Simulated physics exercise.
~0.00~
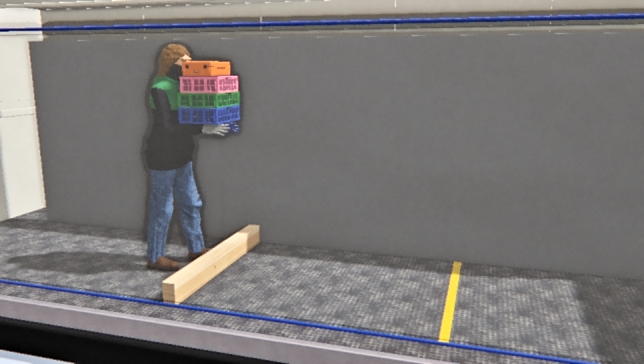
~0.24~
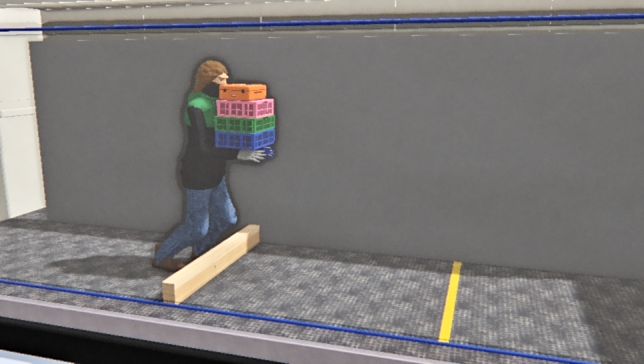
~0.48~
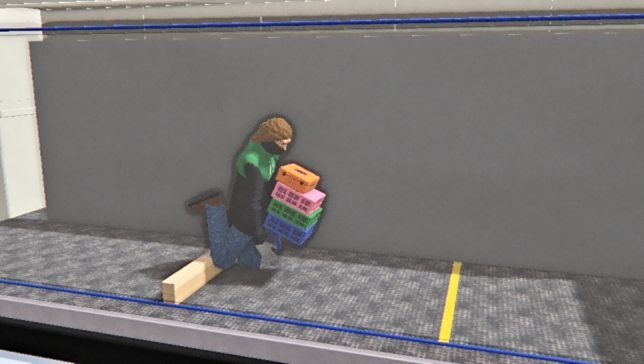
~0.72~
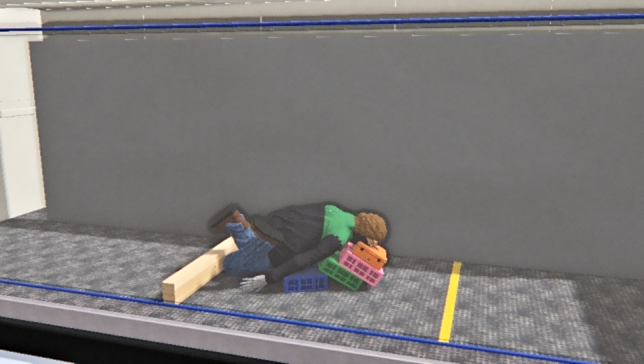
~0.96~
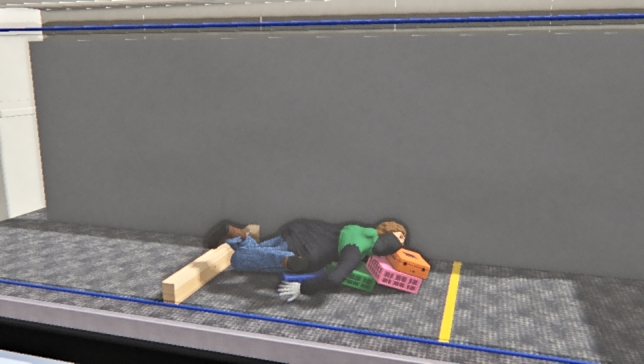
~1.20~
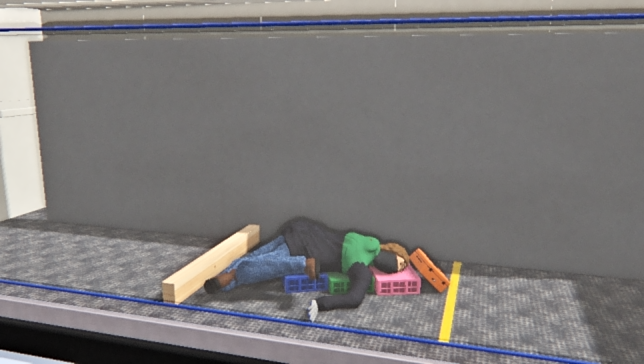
On a gray, textured platform against a dark wall, a person in a black and green top and jeans holds a stack of orange, pink, green and blue crates, with a wooden beam at their feet. The person leans to the right, then pitches over the beam, knees bending as the stack tilts. They drop onto the floor with the crates beneath their head and chest. The pink and orange pieces slide farther right as the body flattens. Finally, the person lies slumped beside the spread crates, all short of the yellow line, the orange one tipped against the pink.
